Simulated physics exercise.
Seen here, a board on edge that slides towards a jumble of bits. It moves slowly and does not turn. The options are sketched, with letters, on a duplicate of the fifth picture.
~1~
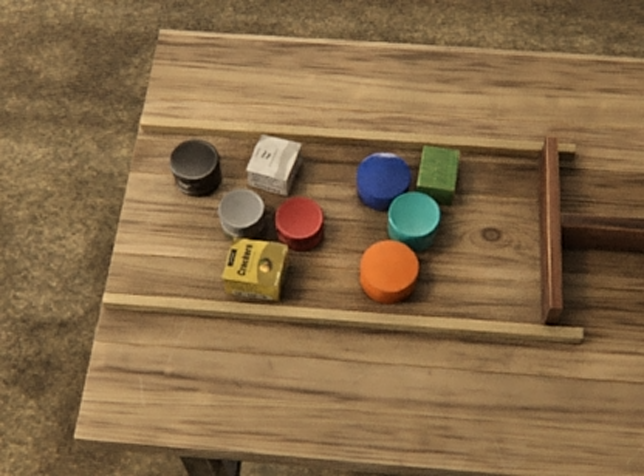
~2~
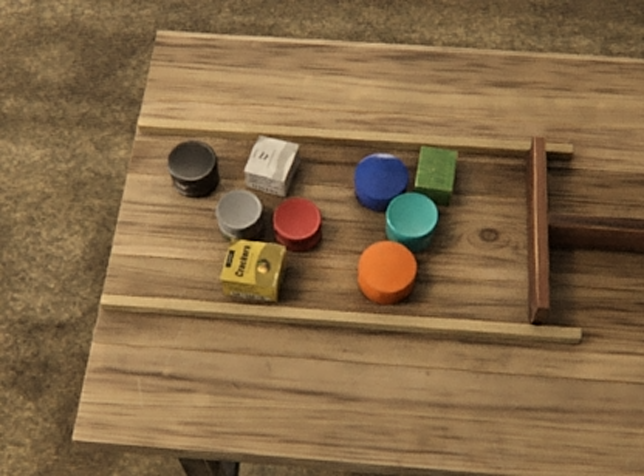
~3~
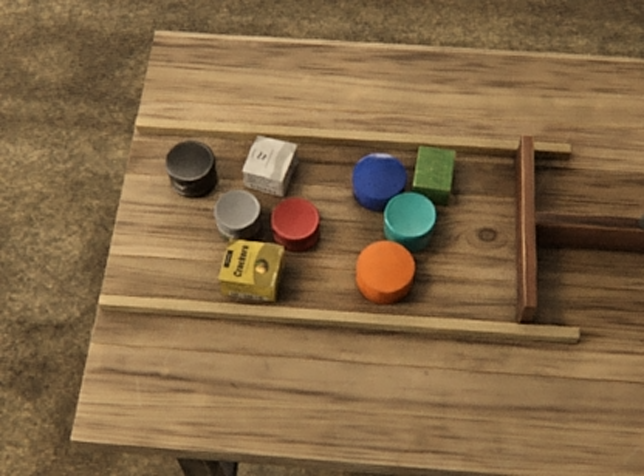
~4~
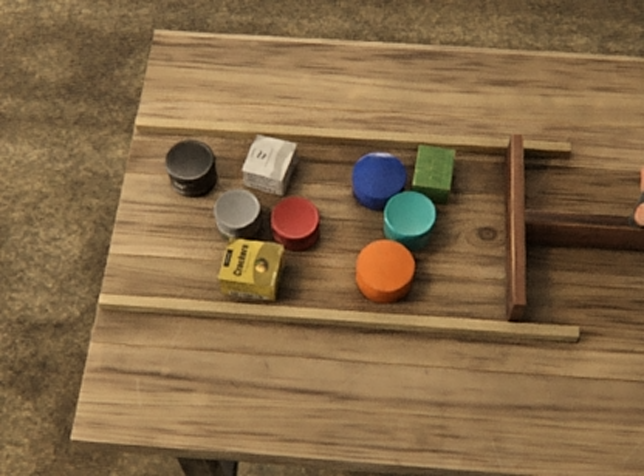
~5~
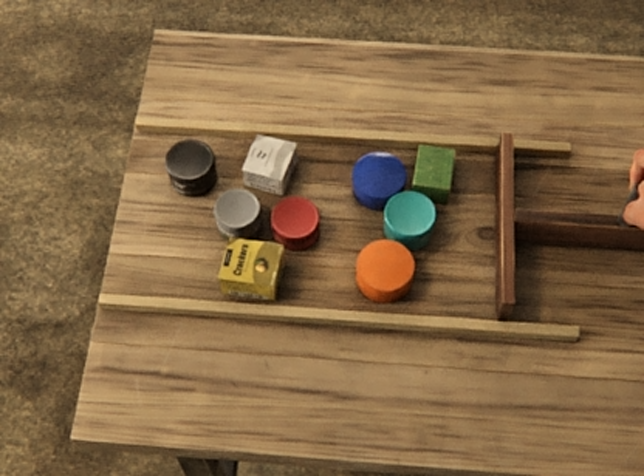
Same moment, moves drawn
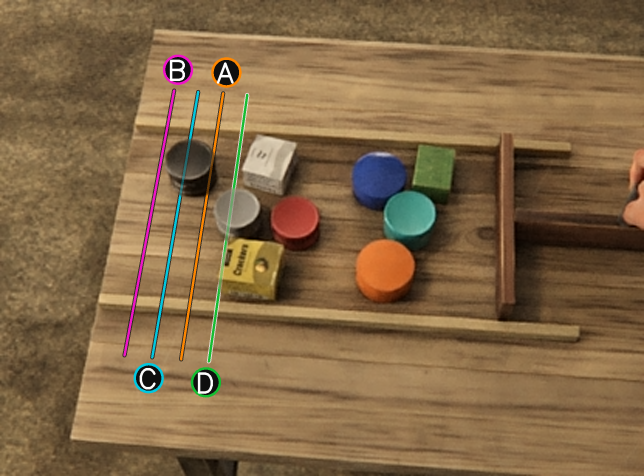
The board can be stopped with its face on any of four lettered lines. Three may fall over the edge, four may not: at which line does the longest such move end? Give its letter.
No farther than A.
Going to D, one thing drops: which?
The black tub.
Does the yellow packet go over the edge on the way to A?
By then, no.
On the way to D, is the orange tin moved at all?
By then, yes.
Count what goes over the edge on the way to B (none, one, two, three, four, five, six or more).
In all, six or more.
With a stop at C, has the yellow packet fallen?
Yes.
On the marked copy, A at (204, 217); B at (151, 213); C at (177, 215); D at (230, 218).
Following A. Soon after the start, board (397, 207); green block (373, 172); orange tin (358, 270).
Later, board (287, 200); black tub (128, 158); white box (179, 152).
In the end, board (204, 194); black tub over the edge; grey jar over the edge; three fallen.
As for the rest, B drops six; C drops six; D is within the limit but short.
